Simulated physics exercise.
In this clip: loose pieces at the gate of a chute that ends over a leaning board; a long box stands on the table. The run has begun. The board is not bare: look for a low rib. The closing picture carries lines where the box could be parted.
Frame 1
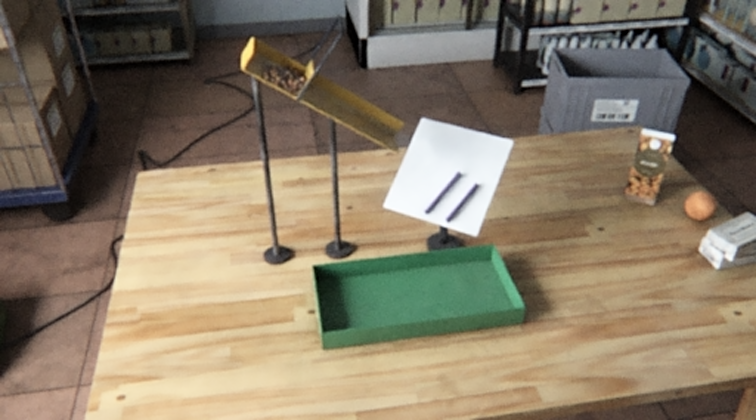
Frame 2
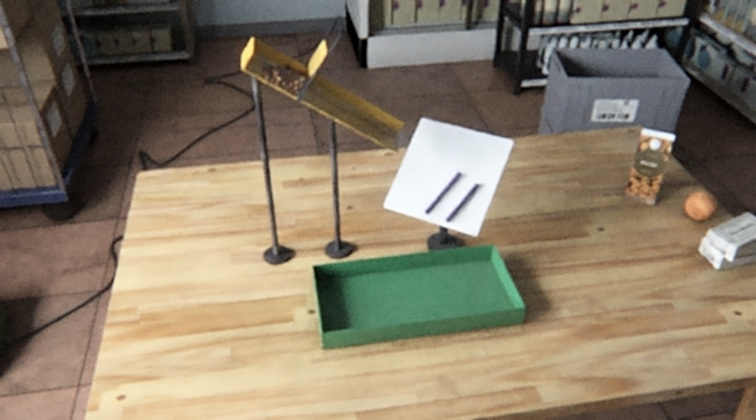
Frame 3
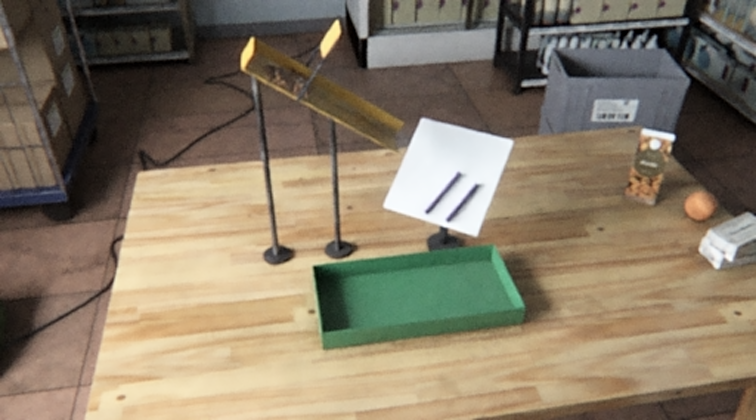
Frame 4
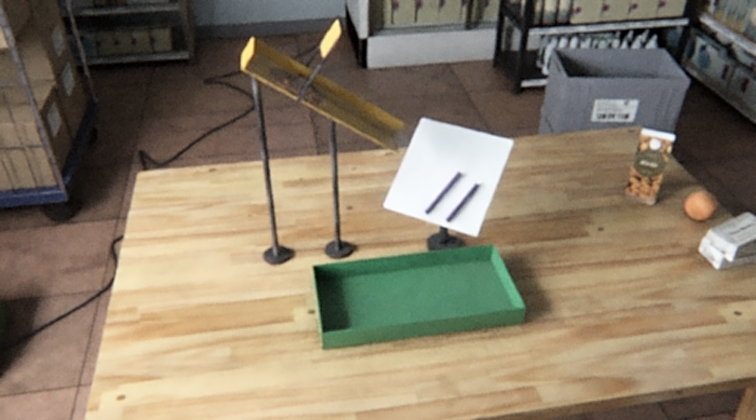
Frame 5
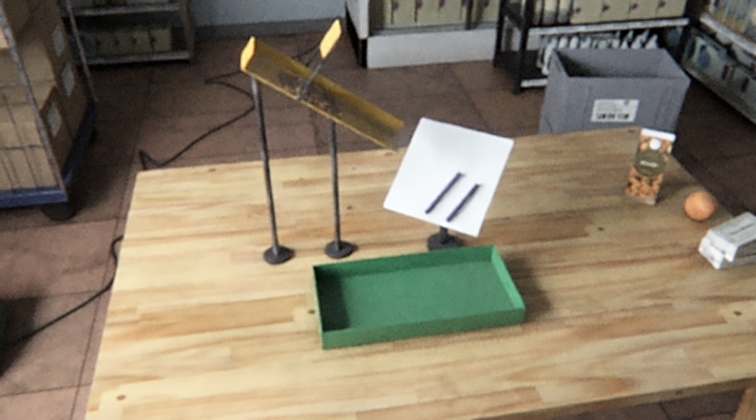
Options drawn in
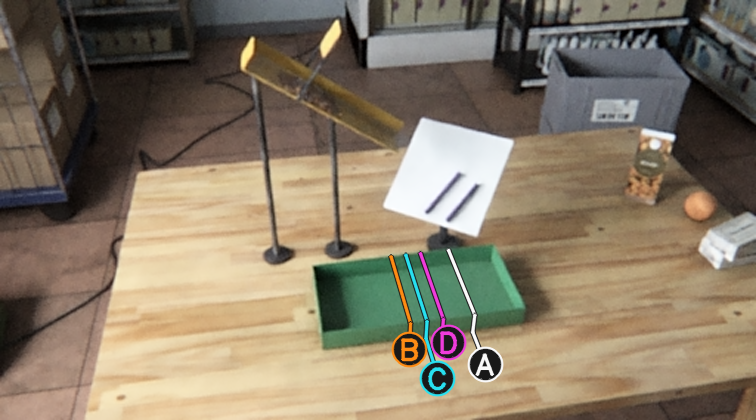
Small brown pieces slide slowly down a yellow chute as its gate swings up.
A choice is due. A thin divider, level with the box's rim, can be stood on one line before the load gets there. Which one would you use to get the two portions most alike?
B beats the others.
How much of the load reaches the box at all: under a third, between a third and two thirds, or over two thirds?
It is over two thirds.
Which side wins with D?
More lands on the left.
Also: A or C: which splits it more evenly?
It is C.
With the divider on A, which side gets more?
The left side.
On the marked copy, line A crosses the front rim at (474, 314); line B crosses the front rim at (410, 322); line C crosses the front rim at (426, 320); line D crosses the front rim at (443, 318).
For line A, of what is caught, all but a few on the left of the divider, a small share on the right.
For line B, of what is caught, close to a third on the left of the divider, close to two thirds on the right.
For line C, of what is caught, the bulk on the left of the divider, close to a quarter on the right.
For line D, of what is caught, the bulk on the left of the divider, a small share on the right.
